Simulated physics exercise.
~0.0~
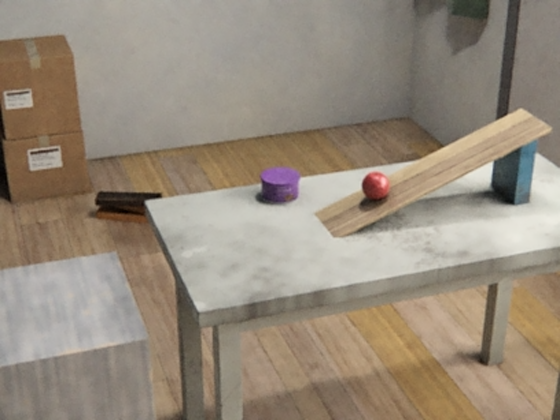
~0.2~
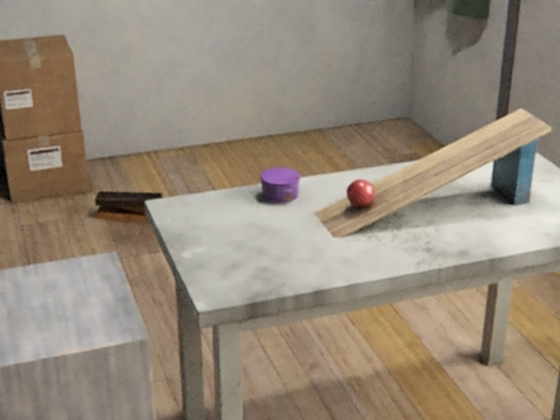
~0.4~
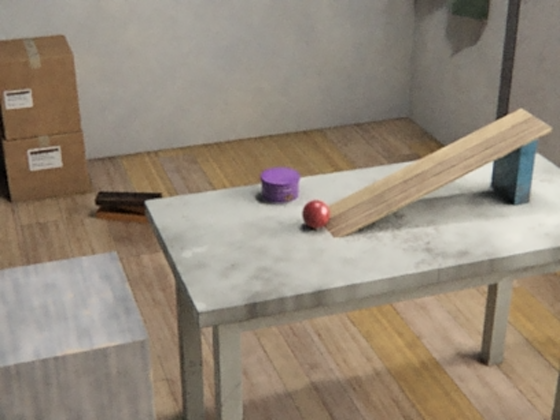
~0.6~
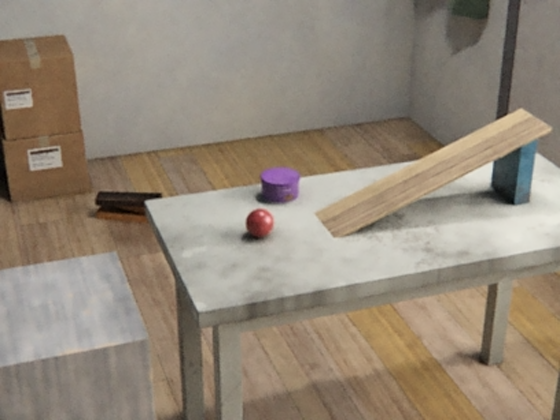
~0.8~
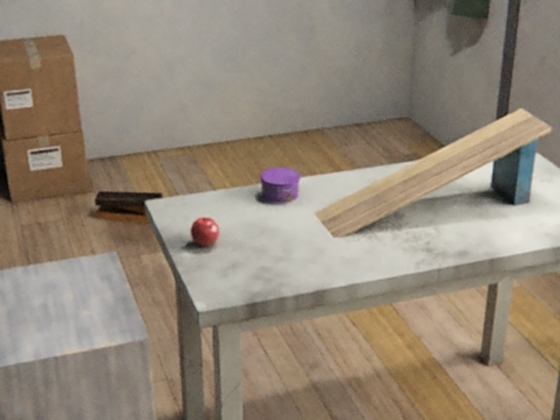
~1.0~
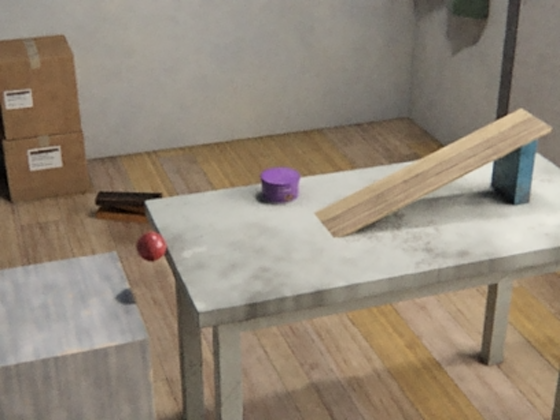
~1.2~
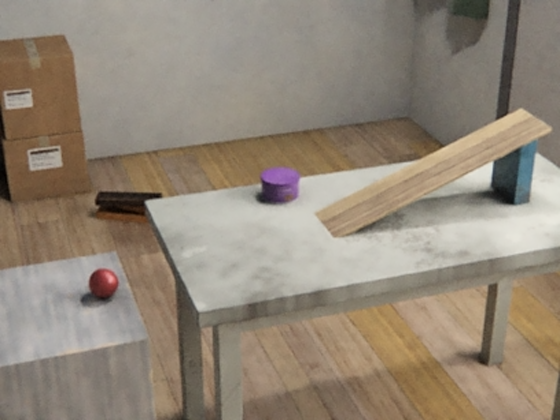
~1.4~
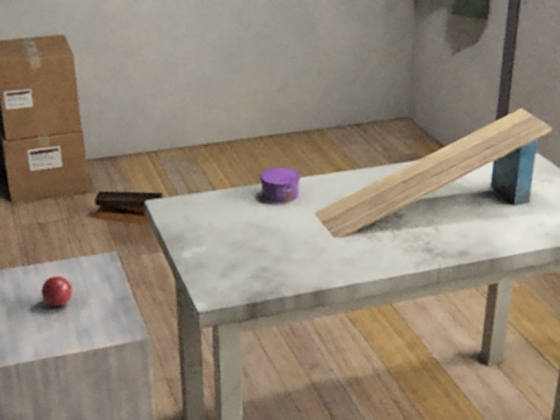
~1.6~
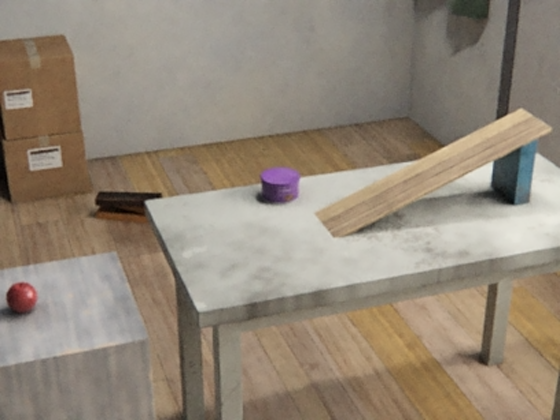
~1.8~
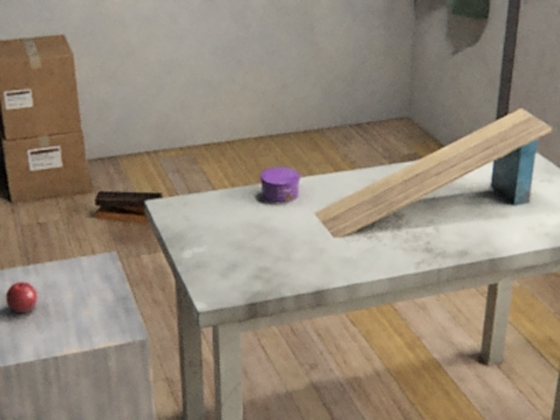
We see a red apple roll down a wooden ramp on a table, pass a purple tub and leave the table's left edge, crossing the gap onto a lower grey block, where it rolls further left and comes to rest while the tub stays put.
